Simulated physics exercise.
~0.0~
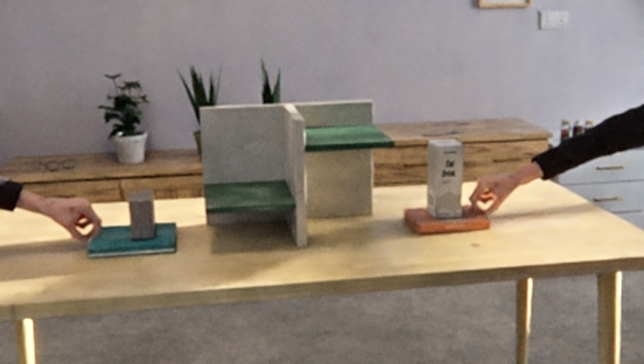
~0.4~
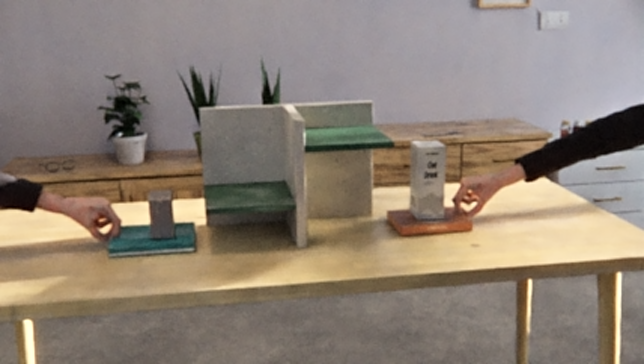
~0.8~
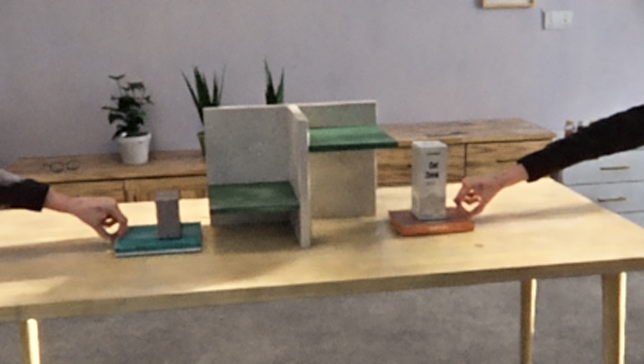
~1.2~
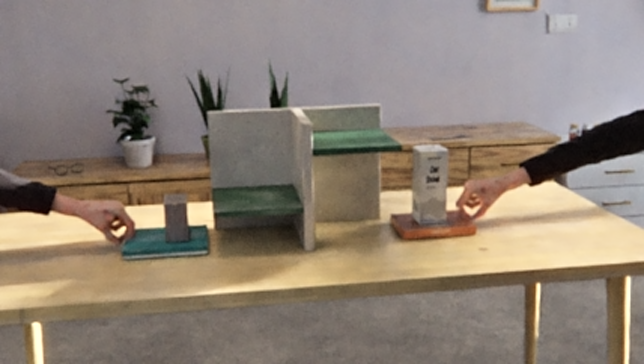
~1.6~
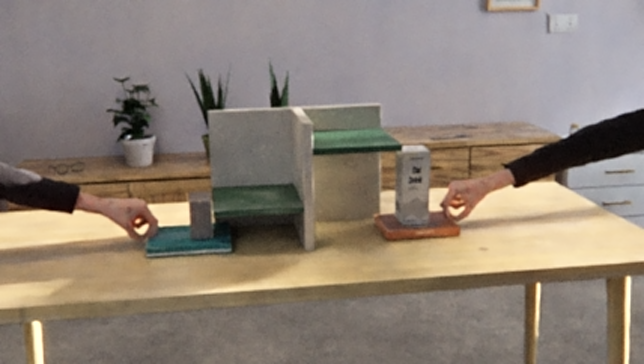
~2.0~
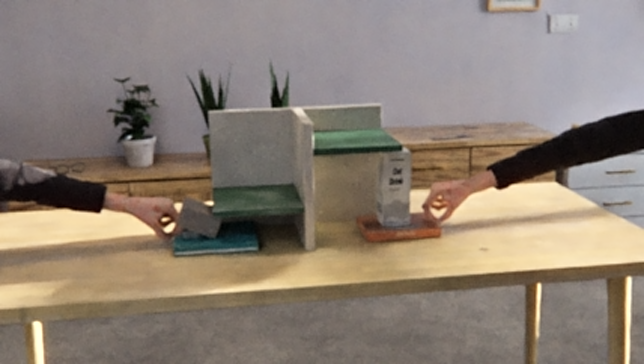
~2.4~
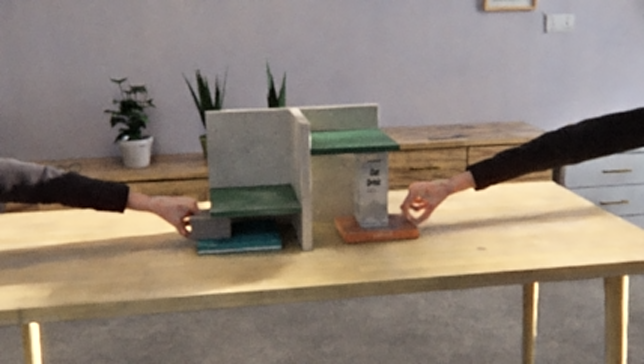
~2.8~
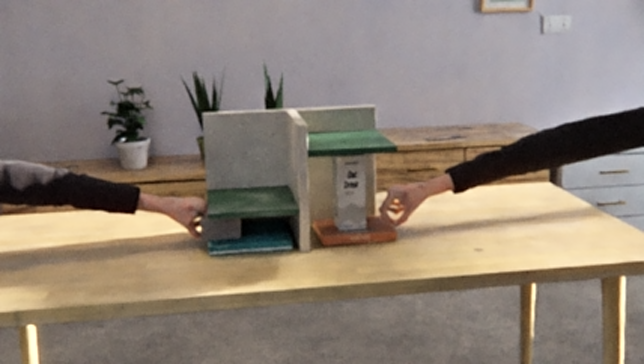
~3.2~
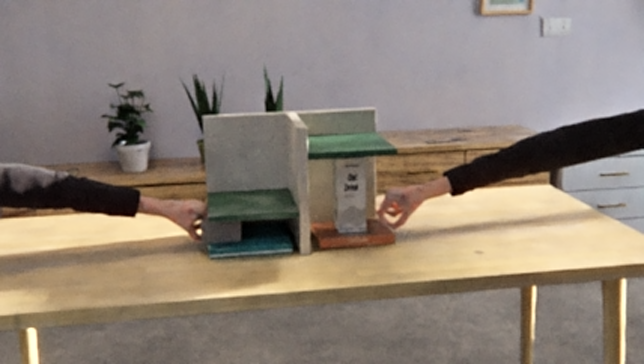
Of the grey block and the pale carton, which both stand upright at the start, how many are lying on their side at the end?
One of them is lying on its side at the end, the grey block. The pale carton is still upright.
